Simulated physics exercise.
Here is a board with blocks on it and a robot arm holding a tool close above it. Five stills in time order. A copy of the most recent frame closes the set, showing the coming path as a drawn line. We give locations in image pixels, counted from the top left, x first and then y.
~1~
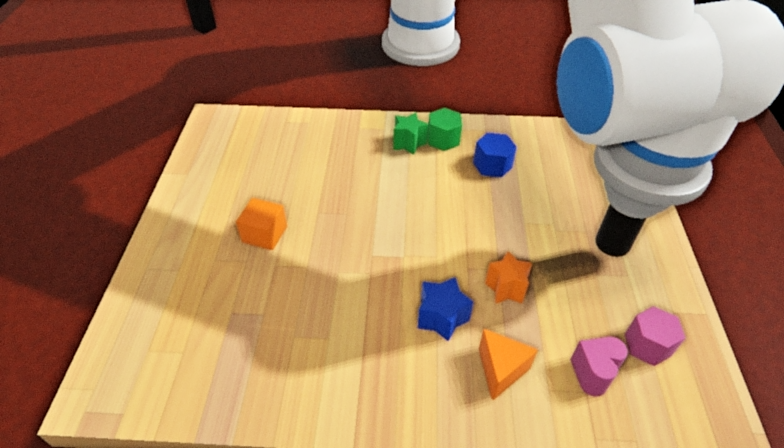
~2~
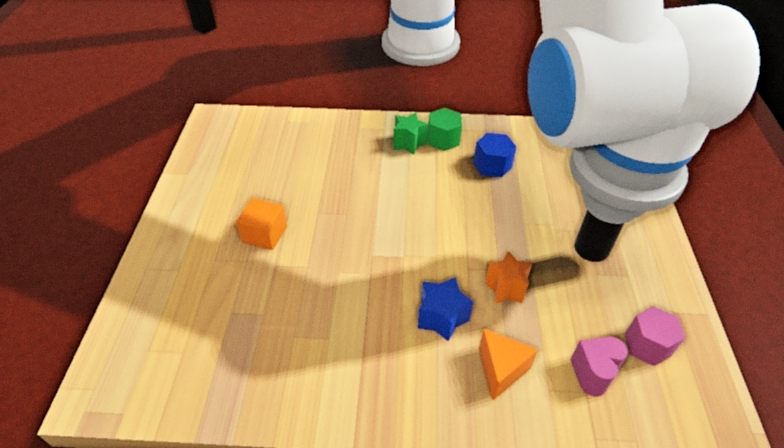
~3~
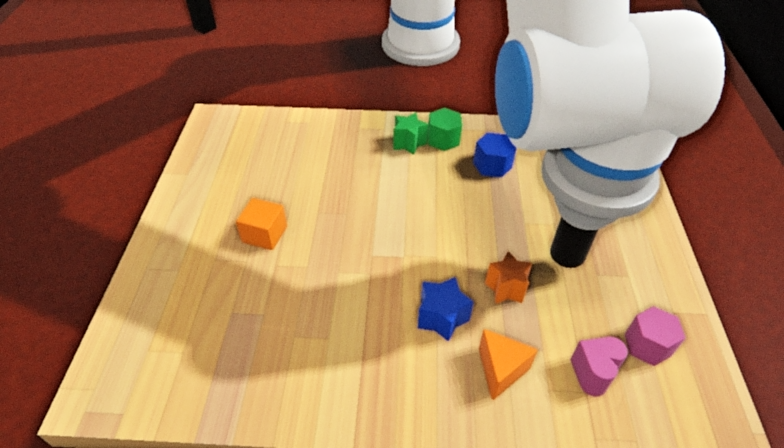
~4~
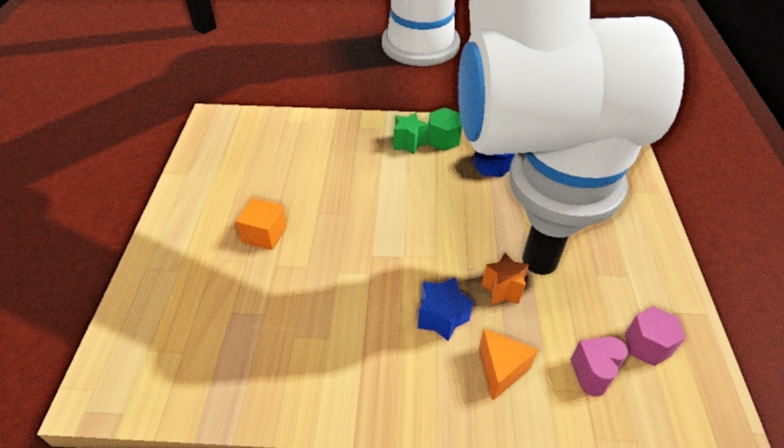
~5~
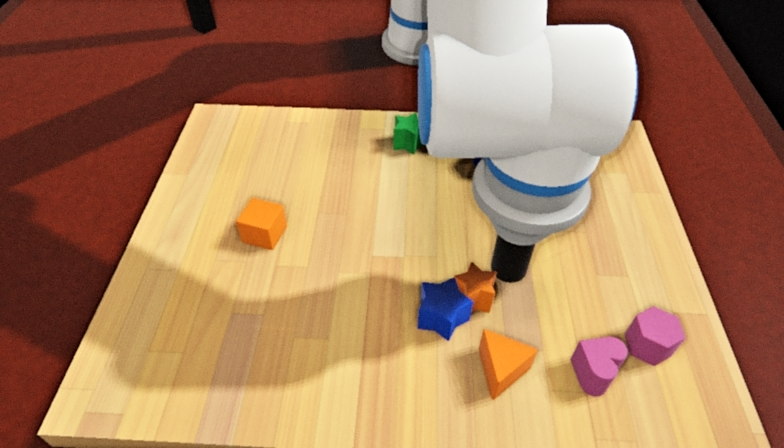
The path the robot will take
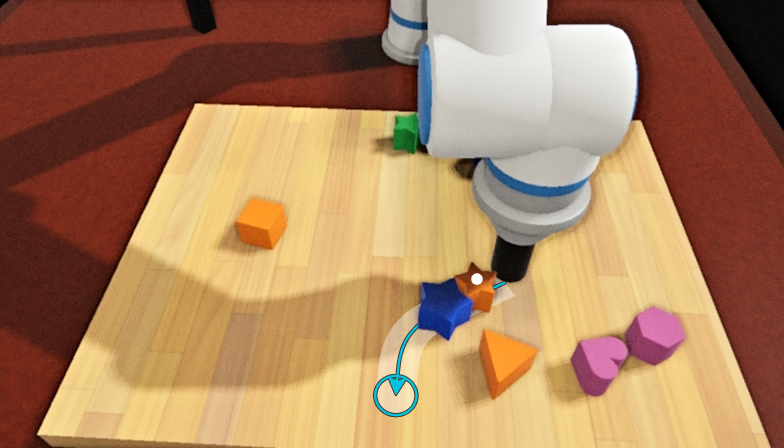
A robot arm moves left across the board and pushes the orange star against the blue star.
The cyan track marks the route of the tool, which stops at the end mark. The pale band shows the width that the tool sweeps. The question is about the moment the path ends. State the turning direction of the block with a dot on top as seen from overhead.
It spins clockwise.
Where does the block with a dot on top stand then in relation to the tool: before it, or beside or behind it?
Slid off.
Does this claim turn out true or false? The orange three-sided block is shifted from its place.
That statement is not accurate.
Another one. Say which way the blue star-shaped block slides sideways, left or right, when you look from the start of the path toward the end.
With start-to-end as forward, it shifts right.
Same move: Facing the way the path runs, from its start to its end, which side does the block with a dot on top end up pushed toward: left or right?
Rightward.
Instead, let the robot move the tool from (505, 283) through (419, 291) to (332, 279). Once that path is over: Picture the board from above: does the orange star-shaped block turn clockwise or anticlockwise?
Counterclockwise from above.
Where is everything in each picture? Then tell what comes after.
In the first picture, lower end of the tool (612, 245), tops of blocks, blue star-shaped block (445, 298), orange star-shaped block (512, 268), orange three-sided block (507, 353).
In the second picture, tool (591, 250), blocks as before.
In the third picture, tool (567, 256), blocks as before.
In the fourth picture, tool (539, 262), orange star-shaped block (509, 269).
In the fifth picture, tool (508, 270), blue star-shaped block (444, 298), orange star-shaped block (477, 279), orange three-sided block (507, 353).
The drawn path runs from (505, 283) over (455, 305) and (408, 337) to (396, 395); the dot is on the orange star-shaped block.
On the path given first. One third of the way, tool (456, 293); blue star-shaped block (387, 326); orange star-shaped block (422, 304).
Two thirds of the way, tool (408, 326); blue star-shaped block (330, 358); orange star-shaped block (369, 337).
At the end, tool (396, 384); blue star-shaped block (306, 371), turned 35° clockwise; orange star-shaped block (354, 378), turned 55° clockwise; orange three-sided block not moved.
